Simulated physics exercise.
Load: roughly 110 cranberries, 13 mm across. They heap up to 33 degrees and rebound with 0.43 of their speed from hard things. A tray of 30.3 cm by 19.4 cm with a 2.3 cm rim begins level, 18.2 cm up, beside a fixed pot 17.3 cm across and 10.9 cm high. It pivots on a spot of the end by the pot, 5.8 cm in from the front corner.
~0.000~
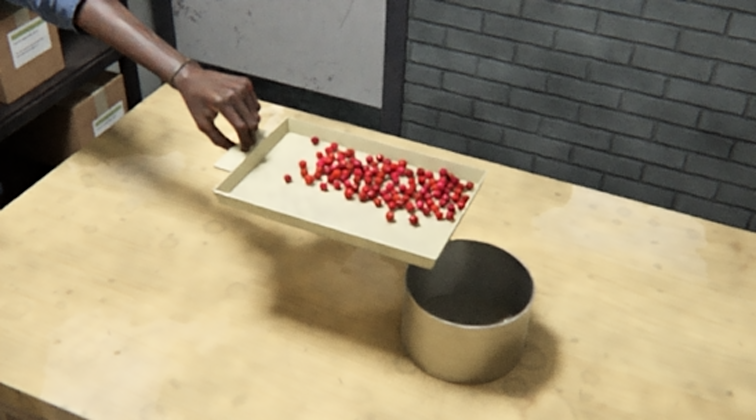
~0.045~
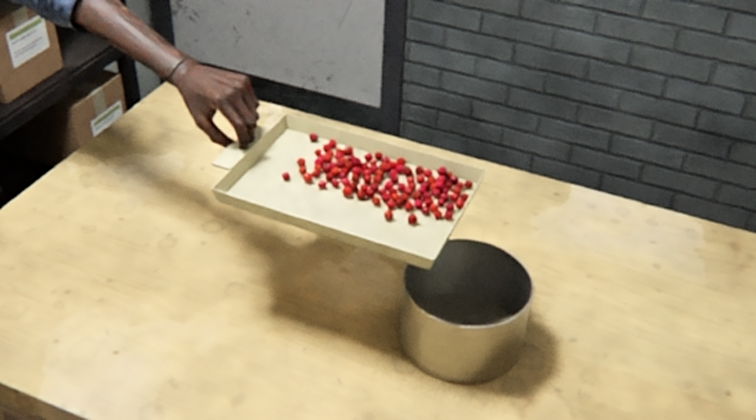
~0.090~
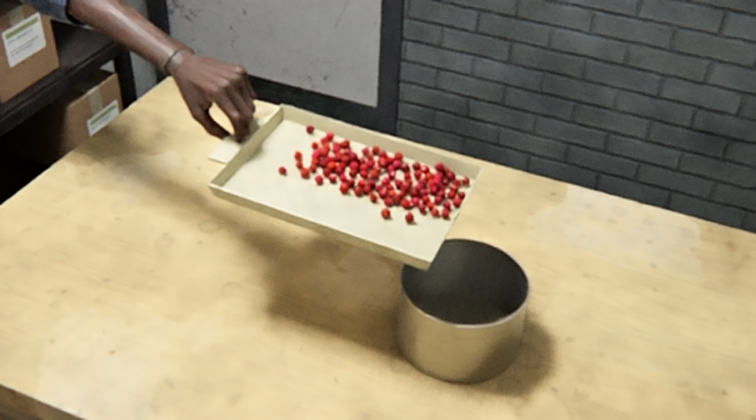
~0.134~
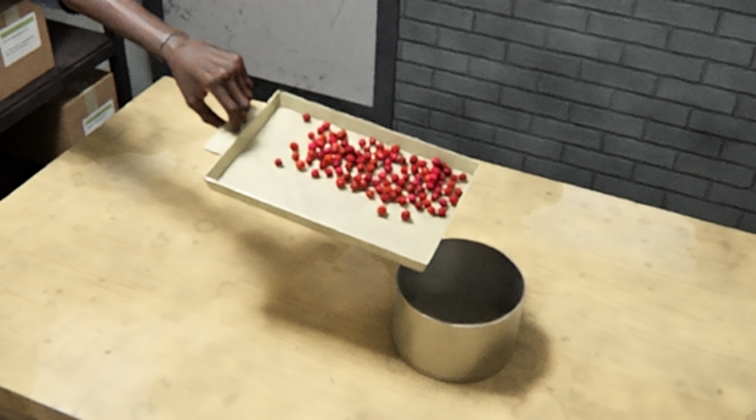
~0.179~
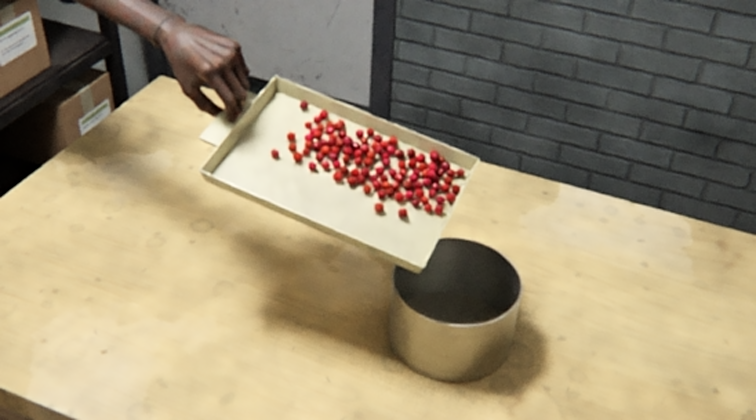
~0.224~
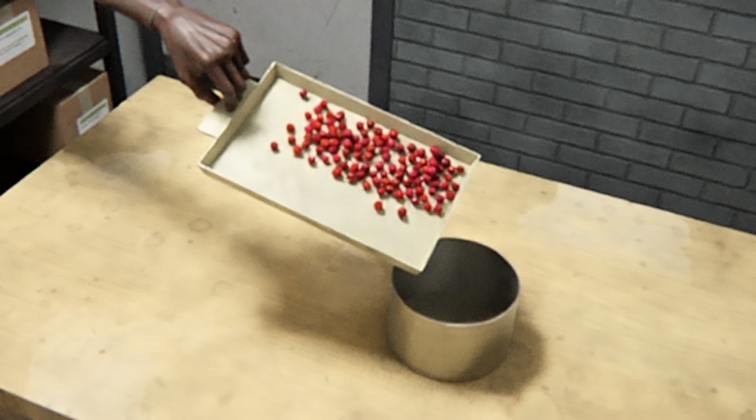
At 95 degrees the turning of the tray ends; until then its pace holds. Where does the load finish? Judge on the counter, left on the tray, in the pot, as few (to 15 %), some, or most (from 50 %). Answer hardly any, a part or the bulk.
On the counter: The bulk; left on the tray: Hardly any; in the pot: A part.
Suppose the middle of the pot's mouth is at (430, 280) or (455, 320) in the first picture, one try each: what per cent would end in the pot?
About 70 and 100 per cent.
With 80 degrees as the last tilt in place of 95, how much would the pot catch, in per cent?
It would be near 20 per cent.
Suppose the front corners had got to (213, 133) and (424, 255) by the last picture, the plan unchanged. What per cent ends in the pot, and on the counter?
Pot 70, counter 30.
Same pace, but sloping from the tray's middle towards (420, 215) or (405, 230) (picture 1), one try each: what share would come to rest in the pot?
About 65 and 70 per cent.
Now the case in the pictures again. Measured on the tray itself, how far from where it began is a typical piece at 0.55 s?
Some 10 cm.
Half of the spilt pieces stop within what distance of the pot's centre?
Some 16 cm.
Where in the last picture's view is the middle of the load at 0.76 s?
Around (414, 268).
After 0.55 s, tilt 57 degrees; the tray holds 100 %, the pot 0 %.
After 0.76 s, tilt 81 degrees; the tray holds 70 %, the pot 5 %.
Then, at 1.09 s, tilt 95 degrees; the tray holds 10 %, the pot 30 %.
In the end, at 2.0 s, counter 65 %, tray 0 %, pot 35 %.
